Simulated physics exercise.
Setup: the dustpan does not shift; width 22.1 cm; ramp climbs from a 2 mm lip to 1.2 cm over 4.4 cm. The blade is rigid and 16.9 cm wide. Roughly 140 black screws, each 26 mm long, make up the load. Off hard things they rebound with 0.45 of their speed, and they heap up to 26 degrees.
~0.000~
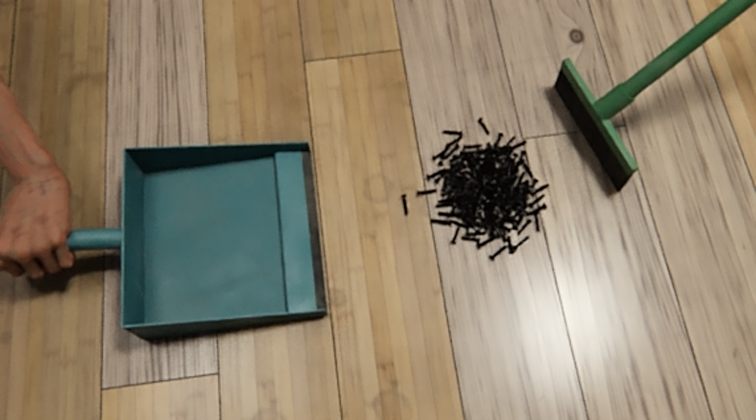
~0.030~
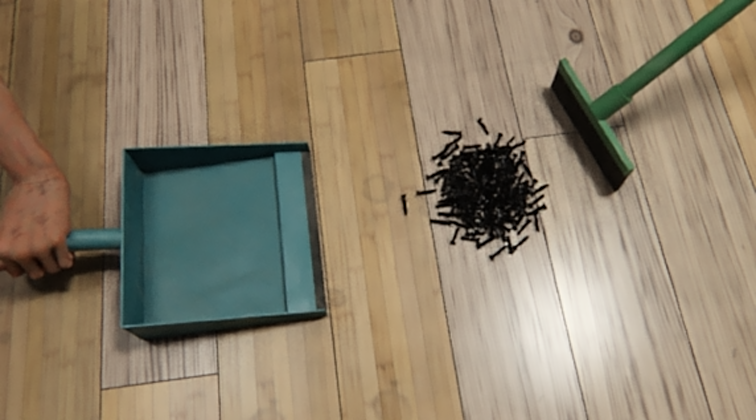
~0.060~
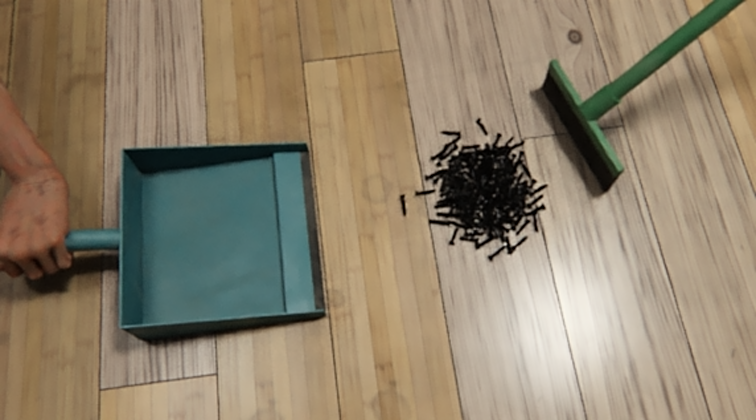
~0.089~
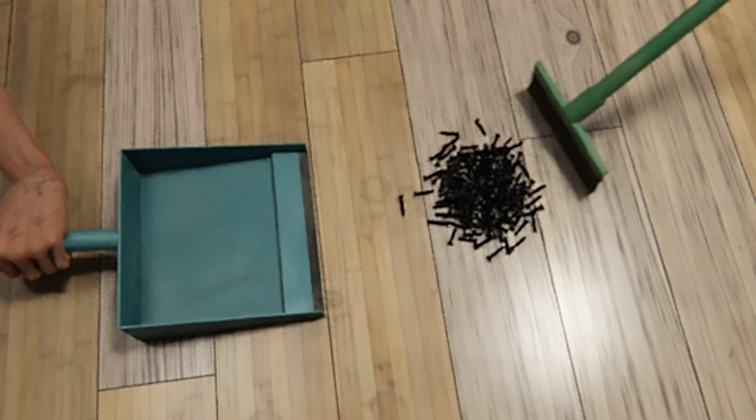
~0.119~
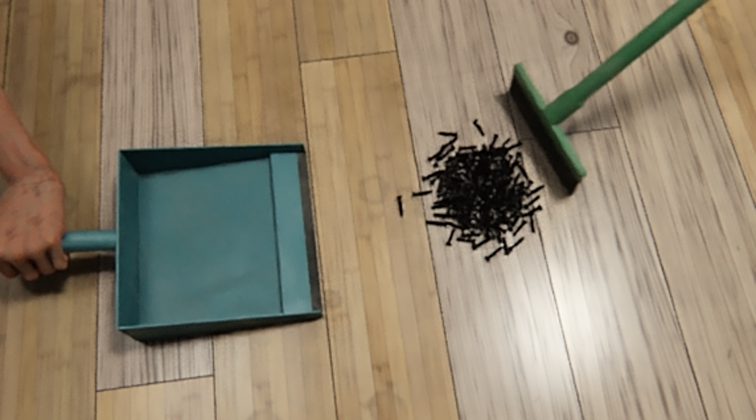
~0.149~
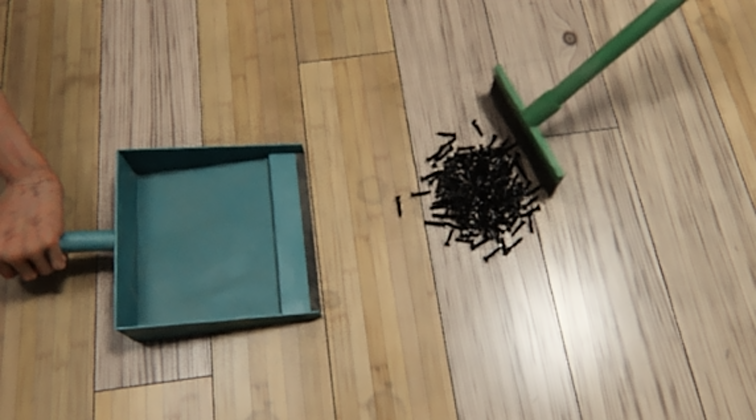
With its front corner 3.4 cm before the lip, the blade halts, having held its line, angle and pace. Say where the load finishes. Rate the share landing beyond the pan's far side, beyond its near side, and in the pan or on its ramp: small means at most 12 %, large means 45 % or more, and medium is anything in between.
Shares: Far side - small; near side - small; pan - small.
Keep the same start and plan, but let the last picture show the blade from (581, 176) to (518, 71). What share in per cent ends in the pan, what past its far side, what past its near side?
Split: Pan = 0, far = 5, near = 0.
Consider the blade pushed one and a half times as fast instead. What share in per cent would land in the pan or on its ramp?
Roughly 30 in a hundred.
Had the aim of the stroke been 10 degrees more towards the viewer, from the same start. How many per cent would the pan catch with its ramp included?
In that case some 20 per cent.
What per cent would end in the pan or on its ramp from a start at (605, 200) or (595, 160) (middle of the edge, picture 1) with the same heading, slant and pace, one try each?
Some 20 and 15 per cent.
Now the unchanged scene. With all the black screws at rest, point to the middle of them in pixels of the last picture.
Near (346, 227).
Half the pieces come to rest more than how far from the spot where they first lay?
Somewhere around 16 centimetres.
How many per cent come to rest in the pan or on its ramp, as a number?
Near 5 in every hundred.
After 0.30 s, middle of the blade 16 cm from the lip; 0 % over the lip, far side 0 %, near side 0 %.
After 0.40 s, middle of the blade 8 cm from the lip; 0 % over the lip, far side 0 %, near side 0 %.
Then, at 0.63 s, middle of the blade 6 cm from the lip; 5 % over the lip, far side 5 %, near side 0 %.
At rest (1.5 s), far side 5 %, near side 0 %, pan 5 %, in front of the lip or behind the blade 90 %.
